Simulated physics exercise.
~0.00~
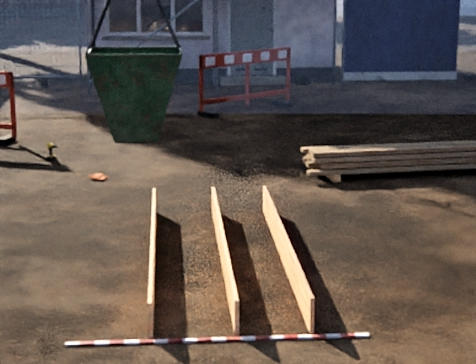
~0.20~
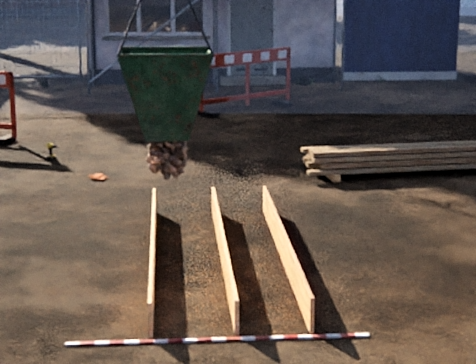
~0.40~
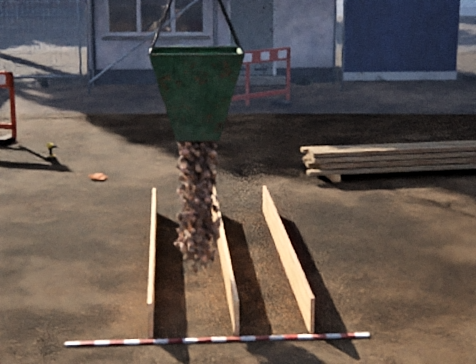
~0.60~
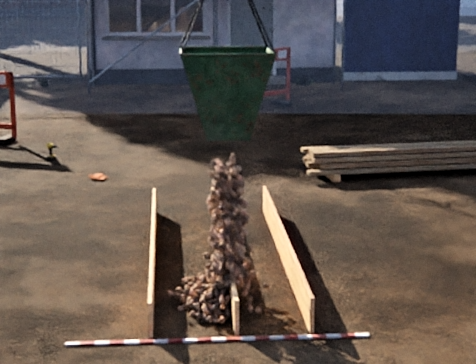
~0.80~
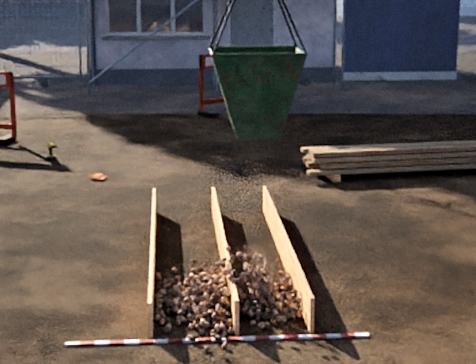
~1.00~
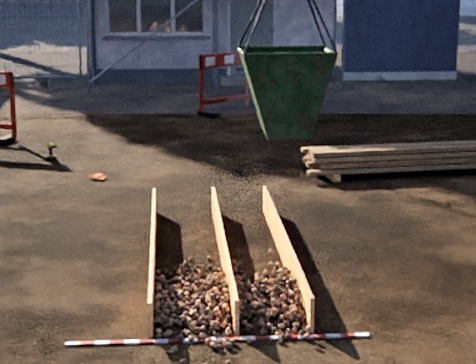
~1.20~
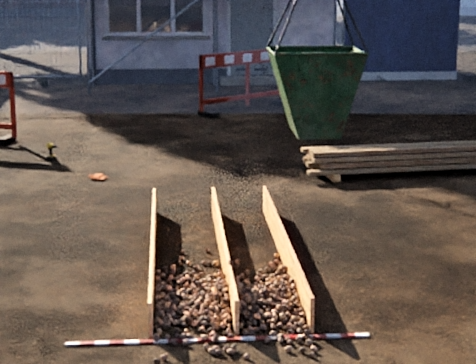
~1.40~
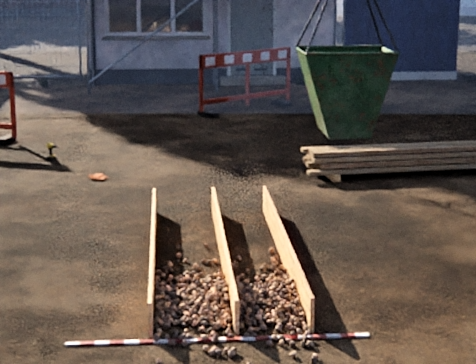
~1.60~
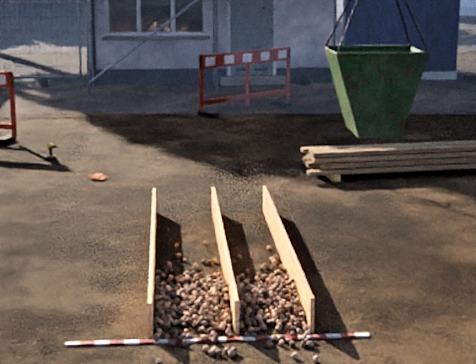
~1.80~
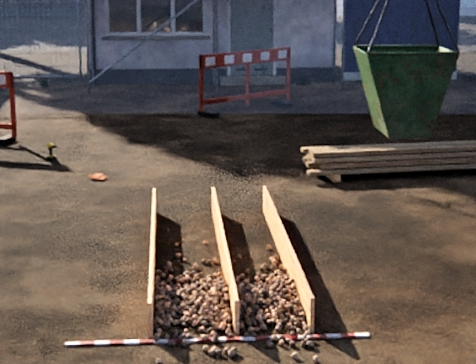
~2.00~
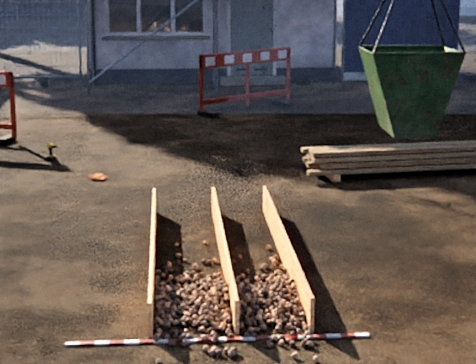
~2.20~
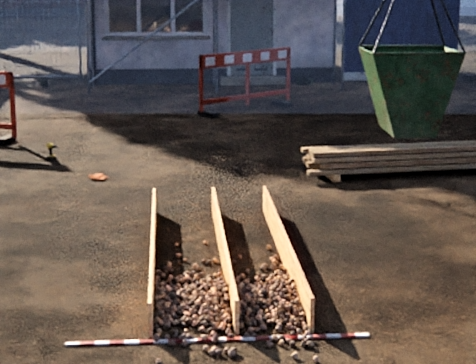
A green hopper glides right above a paved yard, pouring rounded stones between three upright wooden boards. The stones spread into the left and right bays, a few spilling near the striped staff, while the emptied hopper continues right and stops above the stacked planks.
